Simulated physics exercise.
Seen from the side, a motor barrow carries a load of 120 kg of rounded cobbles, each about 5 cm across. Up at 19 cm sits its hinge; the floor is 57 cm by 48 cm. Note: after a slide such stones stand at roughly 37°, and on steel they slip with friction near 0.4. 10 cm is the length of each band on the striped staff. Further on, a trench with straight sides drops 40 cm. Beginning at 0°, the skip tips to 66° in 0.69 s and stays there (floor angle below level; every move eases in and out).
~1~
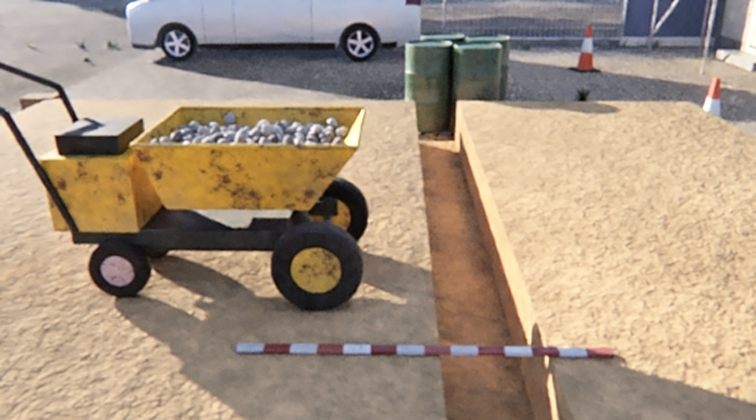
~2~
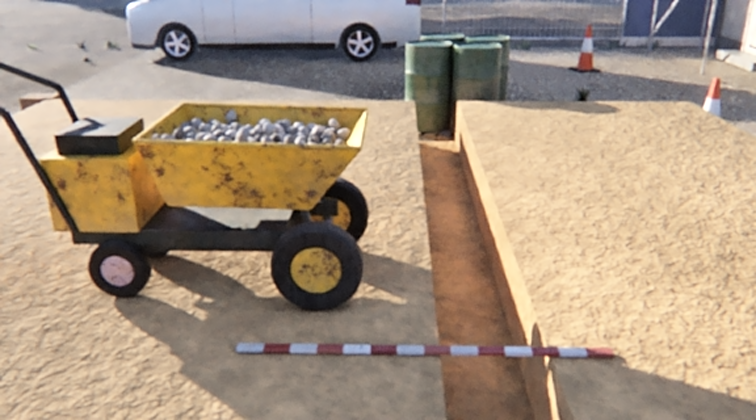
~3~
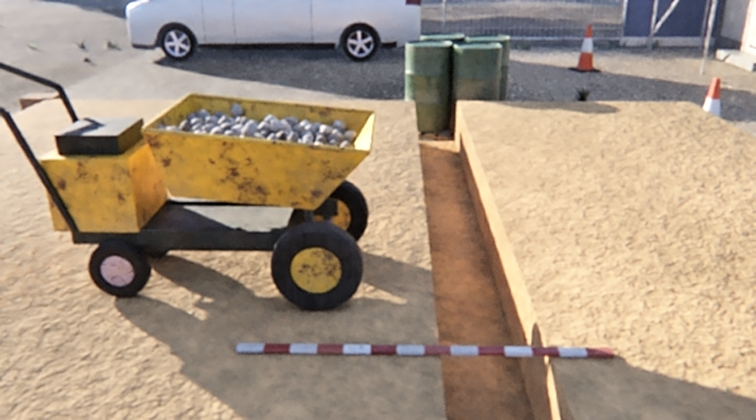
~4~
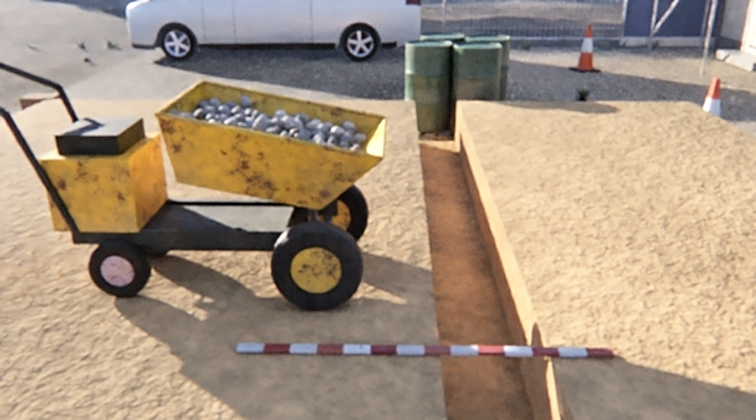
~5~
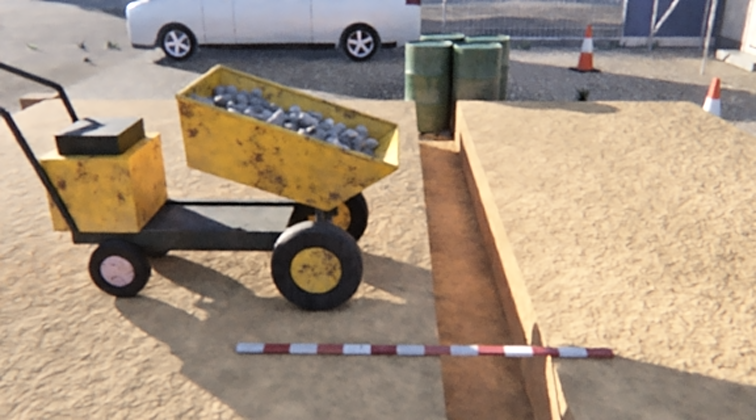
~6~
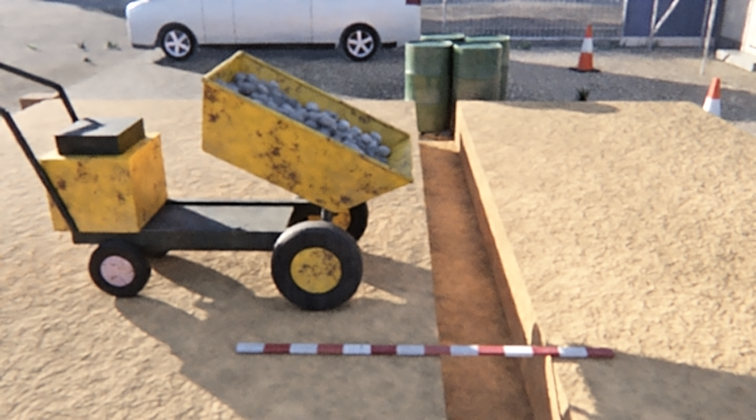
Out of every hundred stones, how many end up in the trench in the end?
Around 80 in every hundred.
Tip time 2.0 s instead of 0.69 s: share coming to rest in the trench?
Close to 100 percent, then.
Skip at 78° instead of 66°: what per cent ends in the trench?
Close to 85 per cent then.
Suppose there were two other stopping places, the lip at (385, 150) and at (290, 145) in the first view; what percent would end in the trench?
Roughly 60 in a hundred, then 75 in a hundred.
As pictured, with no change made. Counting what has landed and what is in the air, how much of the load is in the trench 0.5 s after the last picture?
Roughly 20 percent of the load.
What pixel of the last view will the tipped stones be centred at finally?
The resting stones are centred at roughly (487, 338).
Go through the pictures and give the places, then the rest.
Lip at (357, 147), floor tilted 0°, highest stones at (247, 128), in the first picture.
The skip is at 1°, its lip at (361, 149); the top of the load is at (237, 127), in the second picture.
Lip at (370, 152), floor tilted 5°, highest stones at (222, 121), in the third picture.
The skip is at 11°, its lip at (383, 159); the top of the load is at (217, 109), in the fourth picture.
The skip is at 18°, its lip at (398, 168); the top of the load is at (229, 97), in the fifth picture.
Lip at (413, 181), floor tilted 27°, highest stones at (247, 85), in the sixth picture.
Then, 0.2 s after the last picture the floor is at 56°, 100 % in the skip; the foremost stones are at (425, 199).
Then, 0.5 s after the last picture the floor is at 66°, 81 % in the skip, 19 % in the trench; the foremost stones are at (522, 276).
Then, 0.8 s after the last picture the floor is at 66°, 33 % in the skip, 48 % in the trench, 20 % past the trench; the foremost stones are at (663, 278).
Then, 2.8 s after the last picture the floor is at 66°, 0 % in the skip, 80 % in the trench, 19 % past the trench; the foremost stones are past the picture's edge.
